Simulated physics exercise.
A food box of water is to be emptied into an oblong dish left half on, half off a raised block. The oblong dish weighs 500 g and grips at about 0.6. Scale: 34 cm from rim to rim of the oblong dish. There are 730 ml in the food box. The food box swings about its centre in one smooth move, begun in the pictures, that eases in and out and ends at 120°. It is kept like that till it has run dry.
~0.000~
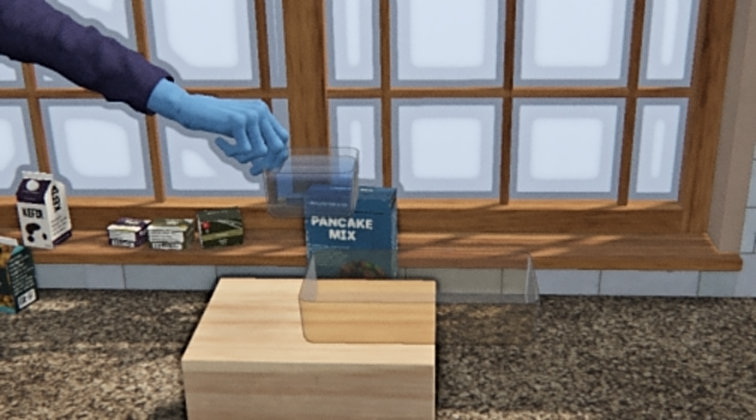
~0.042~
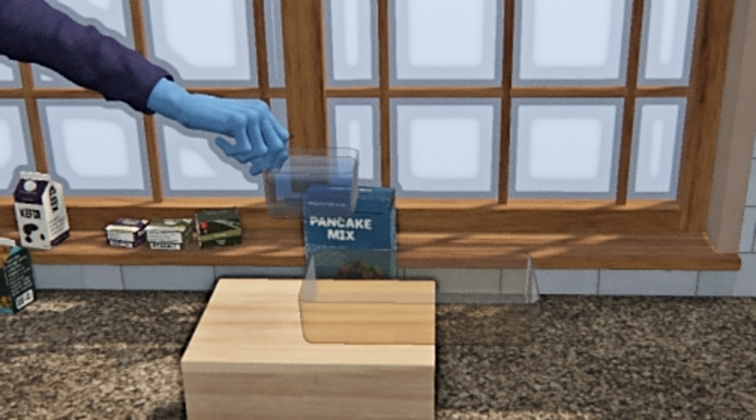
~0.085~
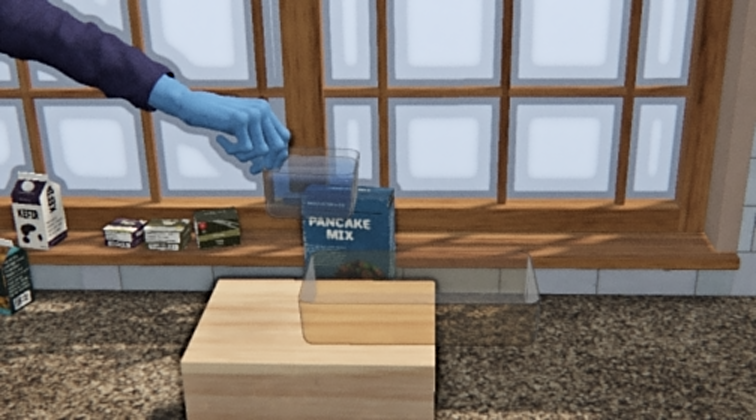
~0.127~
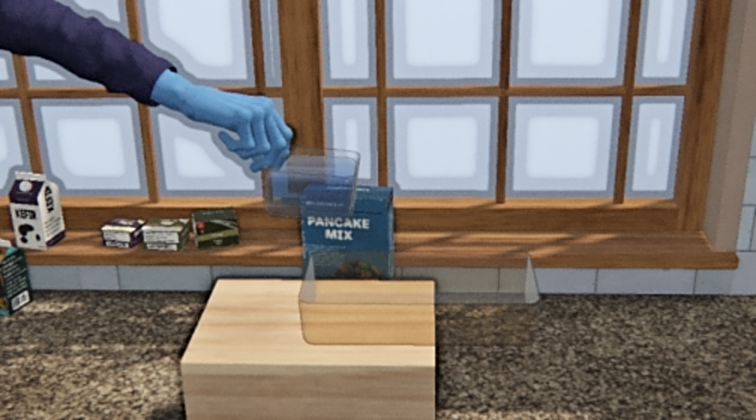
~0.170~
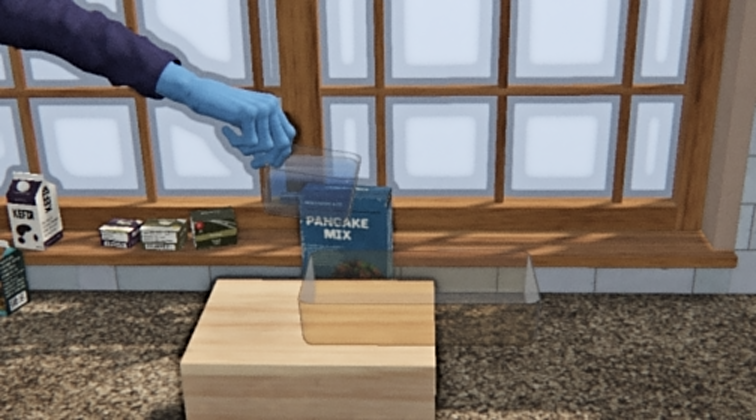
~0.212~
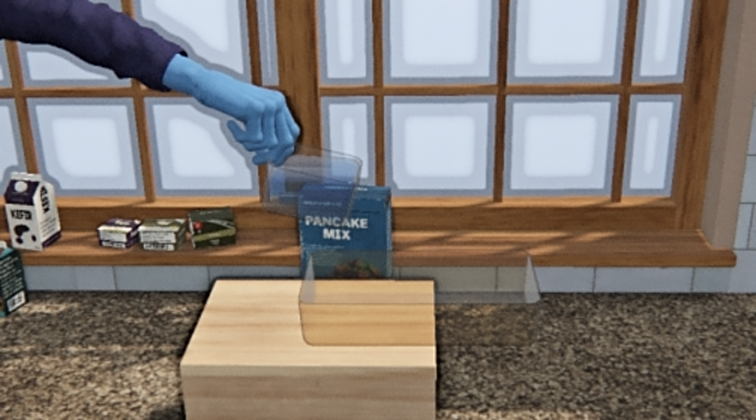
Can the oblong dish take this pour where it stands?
This oblong dish remains level.
Then, 0.59 s in, the tilt is 80° and 38 per cent is still to pour; the oblong dish lies level with 20 per cent in it.
Then, 0.87 s in, the tilt is 117° and 3 per cent is still to pour; the oblong dish lies level with 87 per cent in it.
Then, 1.16 s in, the tilt is 120° and 0 per cent is still to pour; the oblong dish lies level with 98 per cent in it.
Then, 1.47 s in, the tilt is 120° and 0 per cent is still to pour; the oblong dish lies level with 98 per cent in it.
Finally, the oblong dish lies level with 98 per cent in it.
